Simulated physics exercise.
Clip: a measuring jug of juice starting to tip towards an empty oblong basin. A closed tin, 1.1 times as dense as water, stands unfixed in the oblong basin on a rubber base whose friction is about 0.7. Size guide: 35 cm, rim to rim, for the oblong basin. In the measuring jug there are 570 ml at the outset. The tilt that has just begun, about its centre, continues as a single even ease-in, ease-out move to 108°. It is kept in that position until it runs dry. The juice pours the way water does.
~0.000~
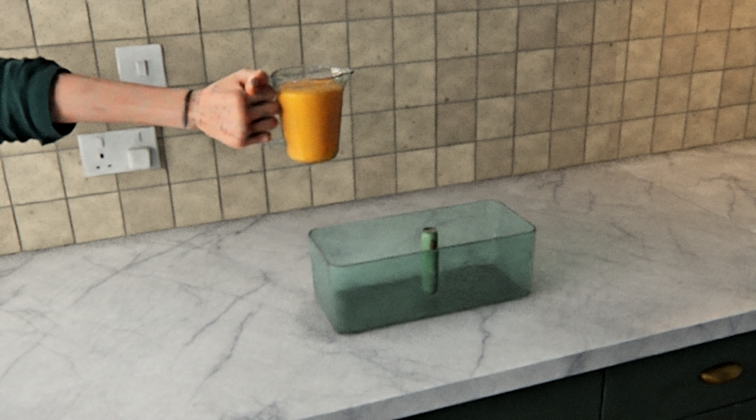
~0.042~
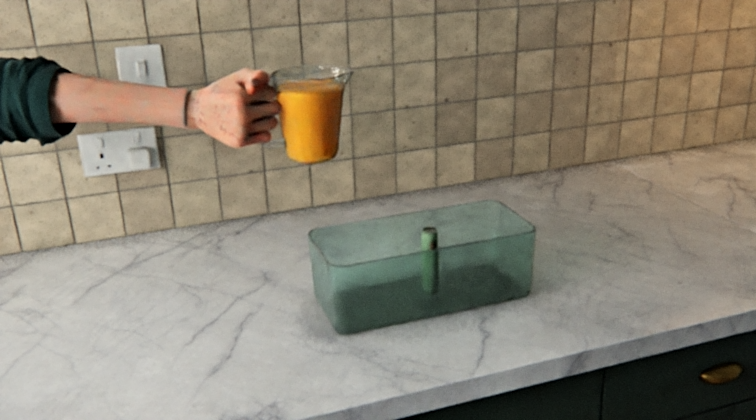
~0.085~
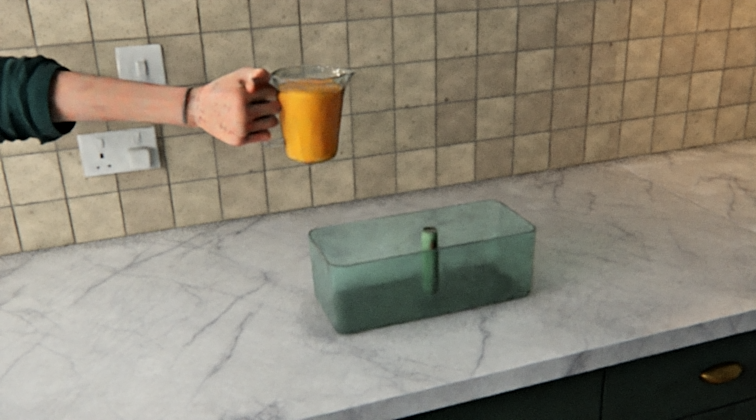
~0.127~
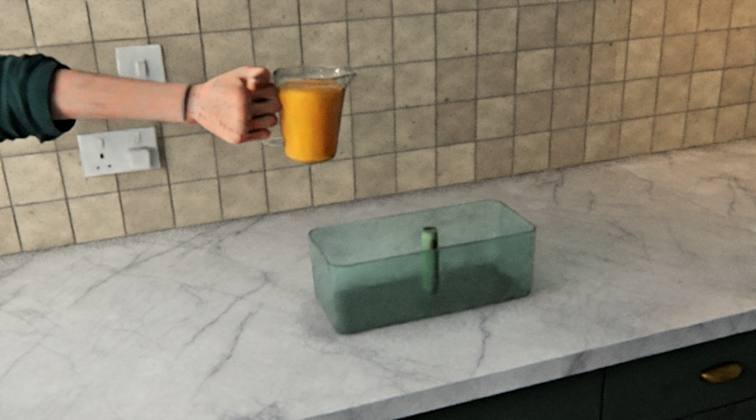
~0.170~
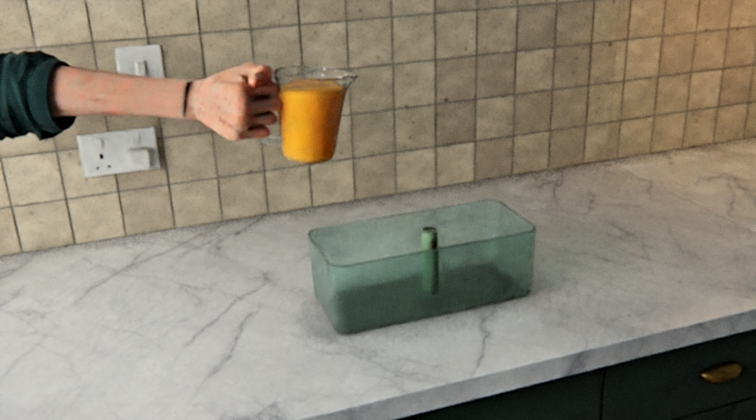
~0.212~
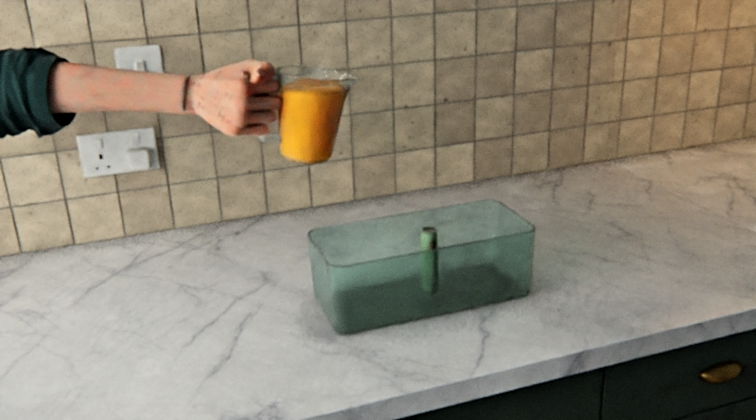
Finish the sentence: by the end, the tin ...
By the end, the tin has toppled.
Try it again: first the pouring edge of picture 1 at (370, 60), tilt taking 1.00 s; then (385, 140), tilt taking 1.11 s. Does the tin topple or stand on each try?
Run one: It tumbles. Run two: It tumbles.
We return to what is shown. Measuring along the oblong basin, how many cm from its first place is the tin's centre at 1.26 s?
The tin has gone some 9 cm.
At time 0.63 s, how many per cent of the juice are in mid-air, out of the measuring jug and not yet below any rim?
Close to 20 in a hundred.
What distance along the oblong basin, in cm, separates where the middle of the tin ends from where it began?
Some 9.0 cm.
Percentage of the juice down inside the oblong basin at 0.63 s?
I'd estimate some 2 percent of the liquid.
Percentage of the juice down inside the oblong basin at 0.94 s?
Around 48 per cent of the whole.
After 0.63 s the tilt is 66° and 79 per cent is still to pour; the tin stands where it began.
After 0.94 s the tilt is 102° and 23 per cent is still to pour; the tin leans 11°.
After 1.26 s the tilt is 108° and 0 per cent is still to pour; the tin lies on its side.
After 1.61 s the tilt is 108° and 0 per cent is still to pour; the tin lies on its side.
In the end the tin lies on its side.
